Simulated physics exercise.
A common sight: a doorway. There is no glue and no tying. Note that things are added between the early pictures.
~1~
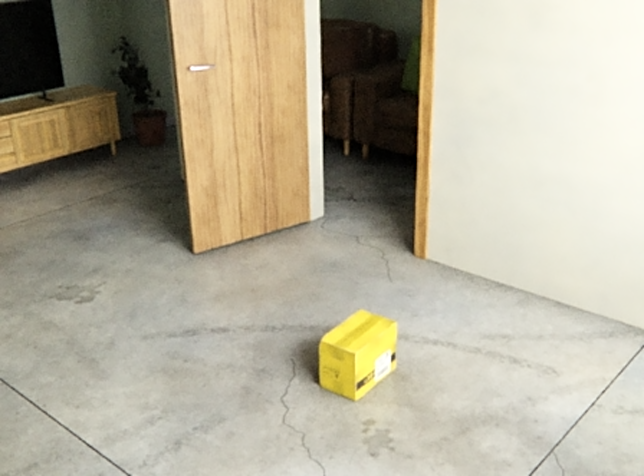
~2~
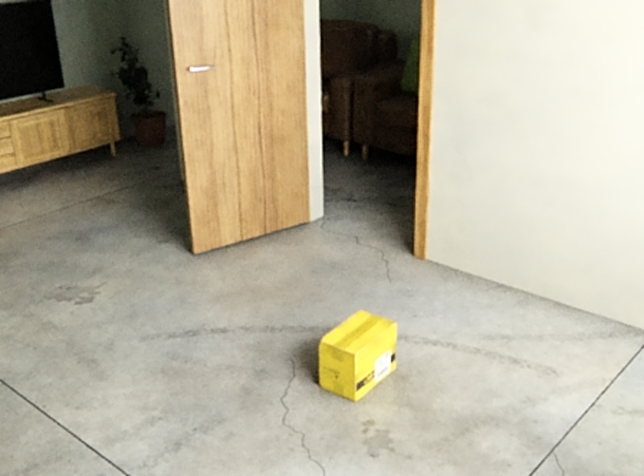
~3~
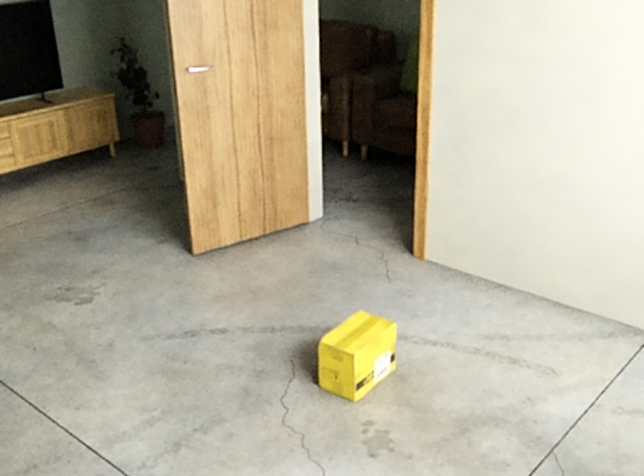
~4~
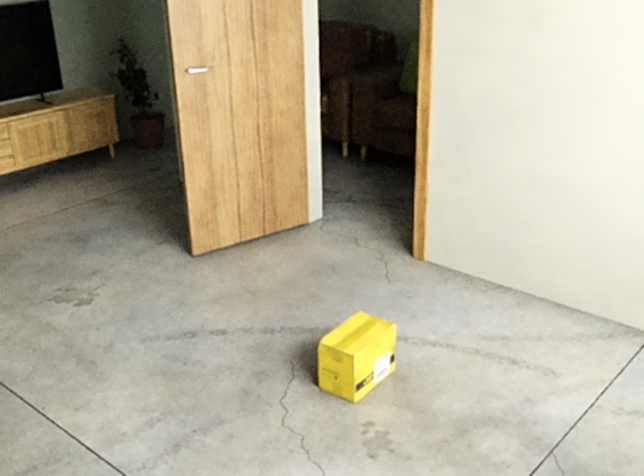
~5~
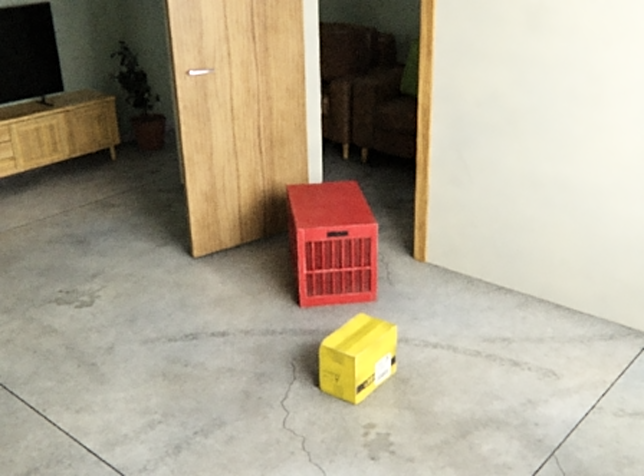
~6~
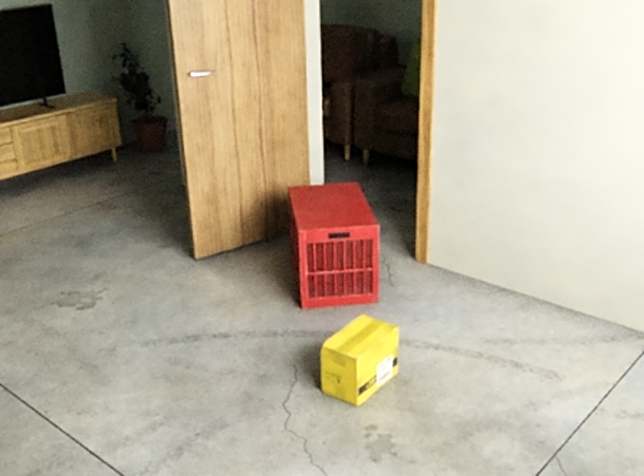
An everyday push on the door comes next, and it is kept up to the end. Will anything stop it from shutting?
The push fails.
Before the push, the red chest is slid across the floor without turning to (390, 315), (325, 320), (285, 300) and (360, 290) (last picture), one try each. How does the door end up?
Well, the first time the door completes its swing, the second time it completes its swing, the third time it halts partway, and the fourth time it halts partway.
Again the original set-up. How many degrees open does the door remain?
Some 65° open.
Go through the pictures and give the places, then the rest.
In the first frame, door wide open and still; yellow parcel (359, 354).
In the second frame, door wide open and still; yellow parcel (358, 355).
In the third frame, door wide open and still; yellow parcel (358, 355).
In the fourth frame, door wide open and still; yellow parcel (358, 356).
In the fifth frame, door wide open and still; yellow parcel (359, 357).
In the sixth frame, door wide open and still; red chest (331, 242); yellow parcel (360, 359).
Then, 0.50 s on from there, door 98° open.
Then, 0.90 s on from there, door 86° open.
Then, 1.20 s on from there, door 76° open.
Then, 1.50 s on from there, door 65° open.
In the end, door 64° open; both unmoved. At the end, from the last picture's camera, red chest near (332, 242).
